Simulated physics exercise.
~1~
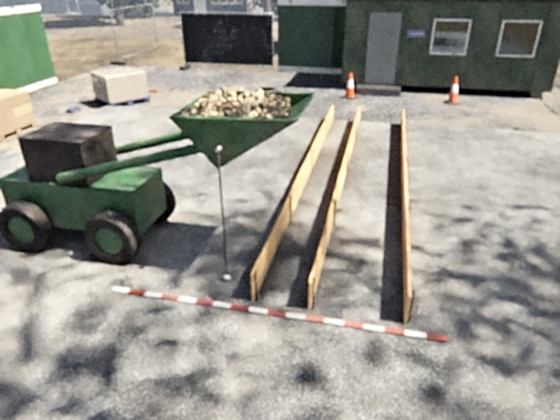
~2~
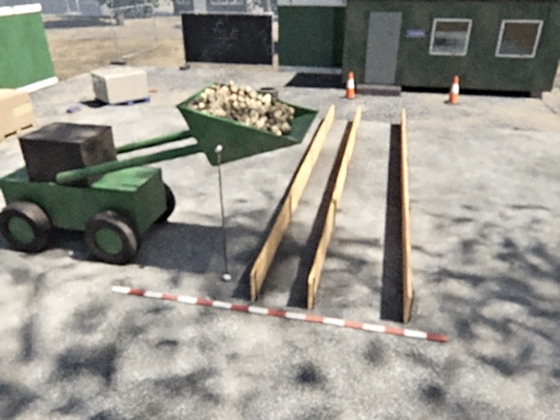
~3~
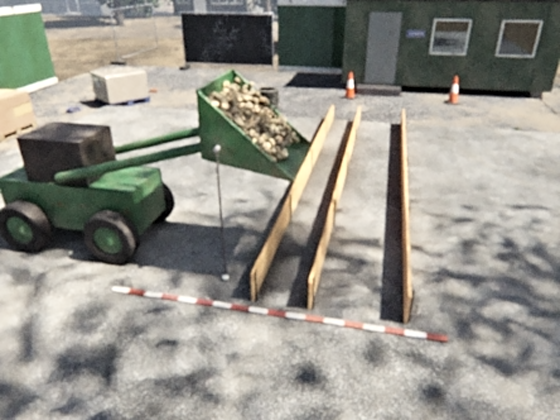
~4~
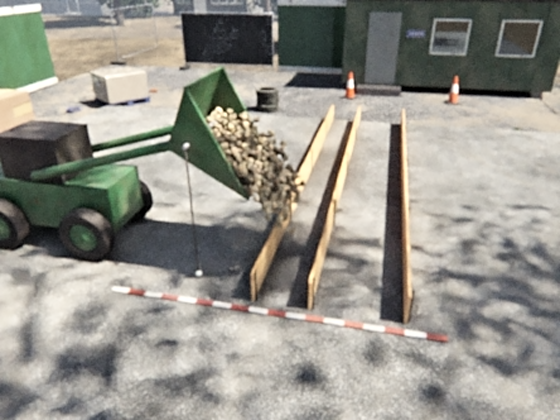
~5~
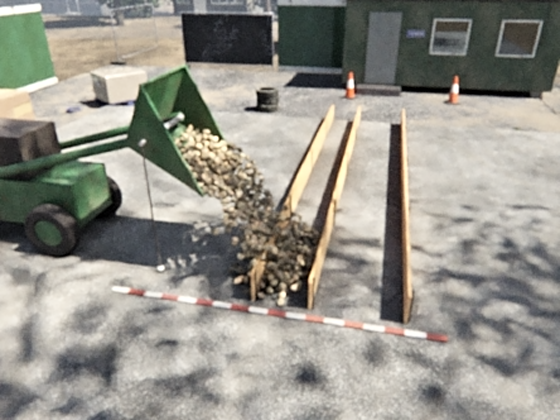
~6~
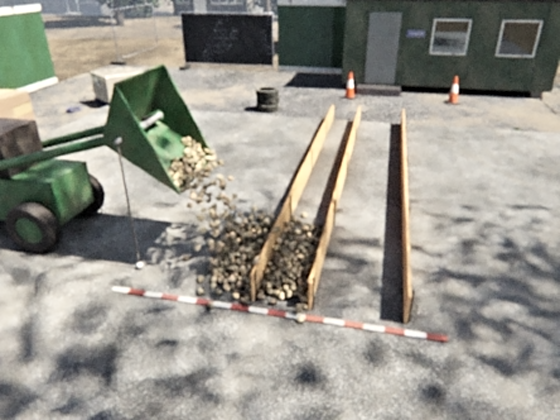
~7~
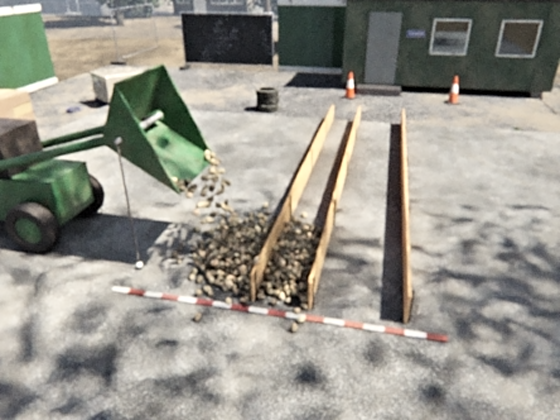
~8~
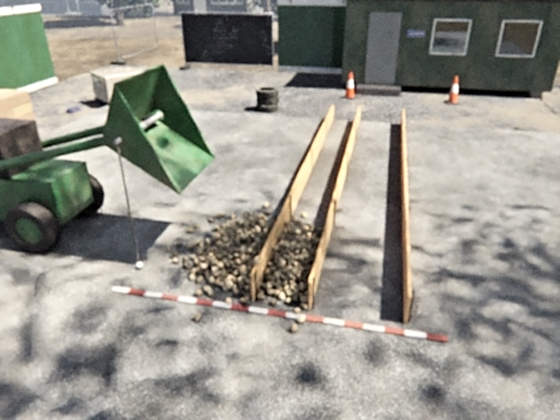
In this clip, a green loader tips a bucket of stones toward three upright wooden boards while backing away to the left, and the stones spill into a low heap, mostly left of the boards with some between the left two, leaving the bucket empty.
